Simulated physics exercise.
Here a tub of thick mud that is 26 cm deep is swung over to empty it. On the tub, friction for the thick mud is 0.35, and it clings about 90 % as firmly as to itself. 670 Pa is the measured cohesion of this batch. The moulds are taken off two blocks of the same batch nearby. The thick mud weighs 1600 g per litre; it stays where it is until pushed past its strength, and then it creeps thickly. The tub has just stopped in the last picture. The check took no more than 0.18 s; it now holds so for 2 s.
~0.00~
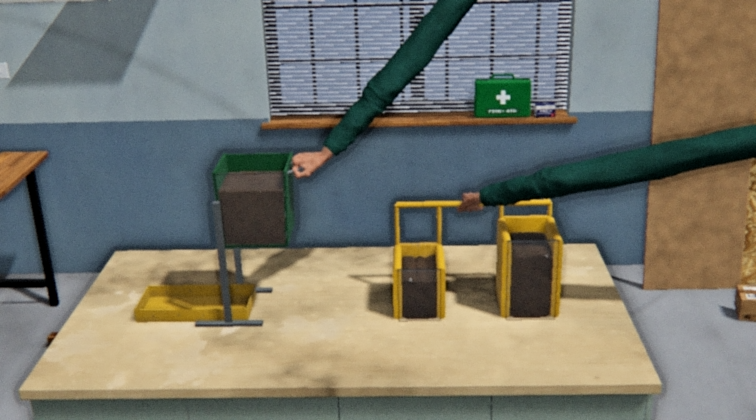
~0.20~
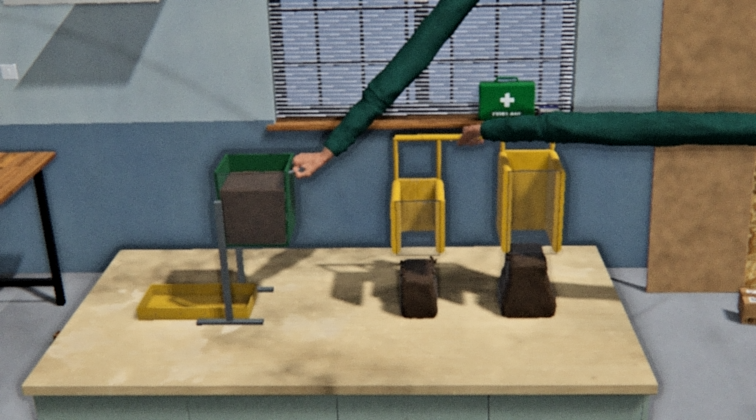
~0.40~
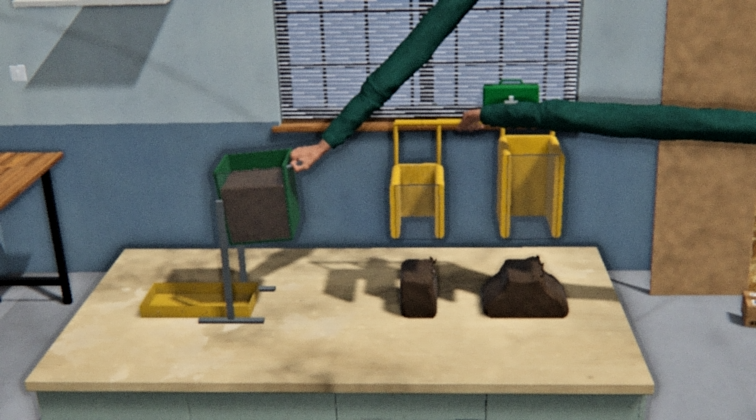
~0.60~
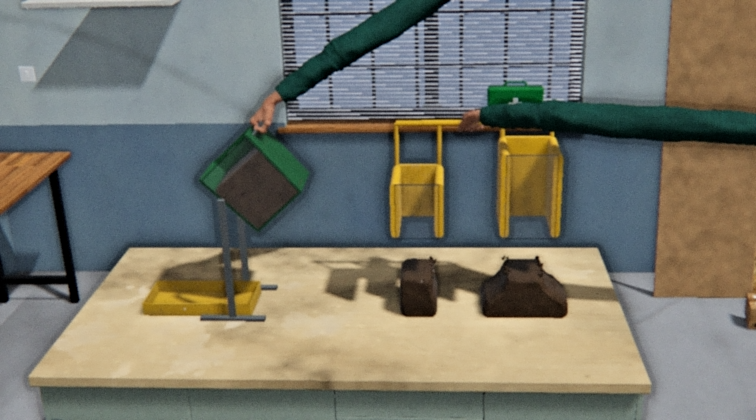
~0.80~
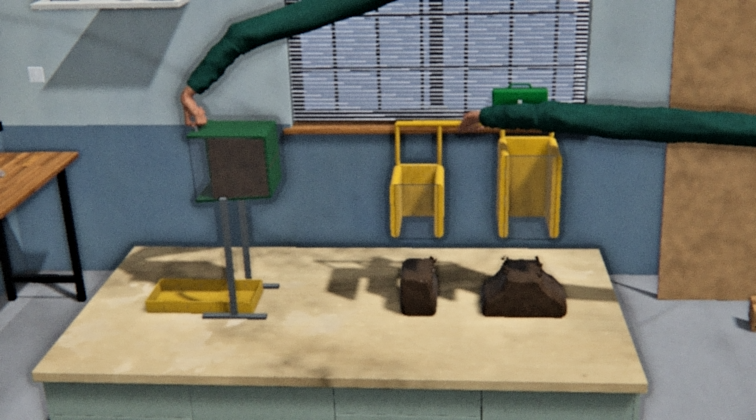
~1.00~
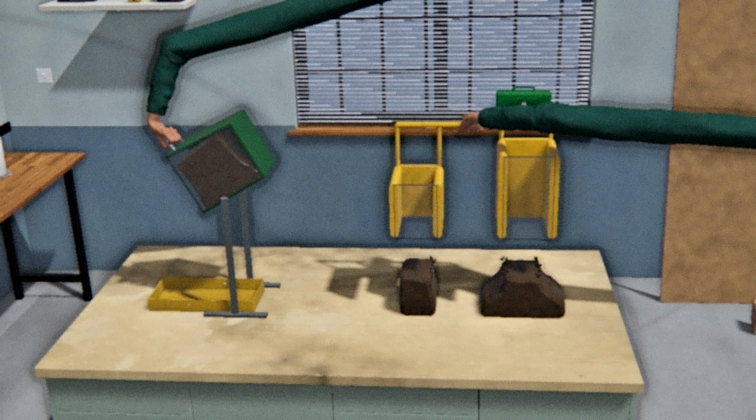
Two yellow moulds were lifted off dark blocks by one hand, the right block slumping wide while the left barely changed; then another hand swung a green tub of mud leftward past its side.
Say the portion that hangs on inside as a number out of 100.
Expect roughly 0 %.
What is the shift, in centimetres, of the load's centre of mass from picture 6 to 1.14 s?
I'd put the distance at about 12 centimetres.
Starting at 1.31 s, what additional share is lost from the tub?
My estimate is near 7 in a hundred.
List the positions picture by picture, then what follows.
Handle-side rim at (283, 172), tilt 0 degrees; crest of the thick mud at (220, 191); block heights 16 cm, 25 cm (left to right), in the first frame.
Handle-side rim at (284, 173), tilt 0 degrees; crest of the thick mud at (222, 190); block heights 16 cm, 21 cm (left to right), in the second frame.
Handle-side rim at (281, 167), tilt 5 degrees; crest of the thick mud at (278, 185); block heights 16 cm, 16 cm (left to right), in the third frame.
Handle-side rim at (245, 137), tilt 43 degrees; crest of the thick mud at (256, 154); block heights 15 cm, 16 cm (left to right), in the fourth frame.
Handle-side rim at (188, 139), tilt 91 degrees; crest of the thick mud at (207, 140); block heights 15 cm, 16 cm (left to right), in the fifth frame.
Handle-side rim at (167, 159), tilt 118 degrees; crest of the thick mud at (214, 137); block heights 15 cm, 16 cm (left to right), in the sixth frame.
After 1.14 s, the tub is at 118 degrees and holds 58 %.
After 1.31 s, the tub is at 118 degrees and holds 7 %.
After 1.48 s, the tub is at 118 degrees and holds 0 %.
After 1.65 s, the tub is at 118 degrees and holds 0 %.
After 3.00 s, the tub is at 118 degrees and holds 0 %.
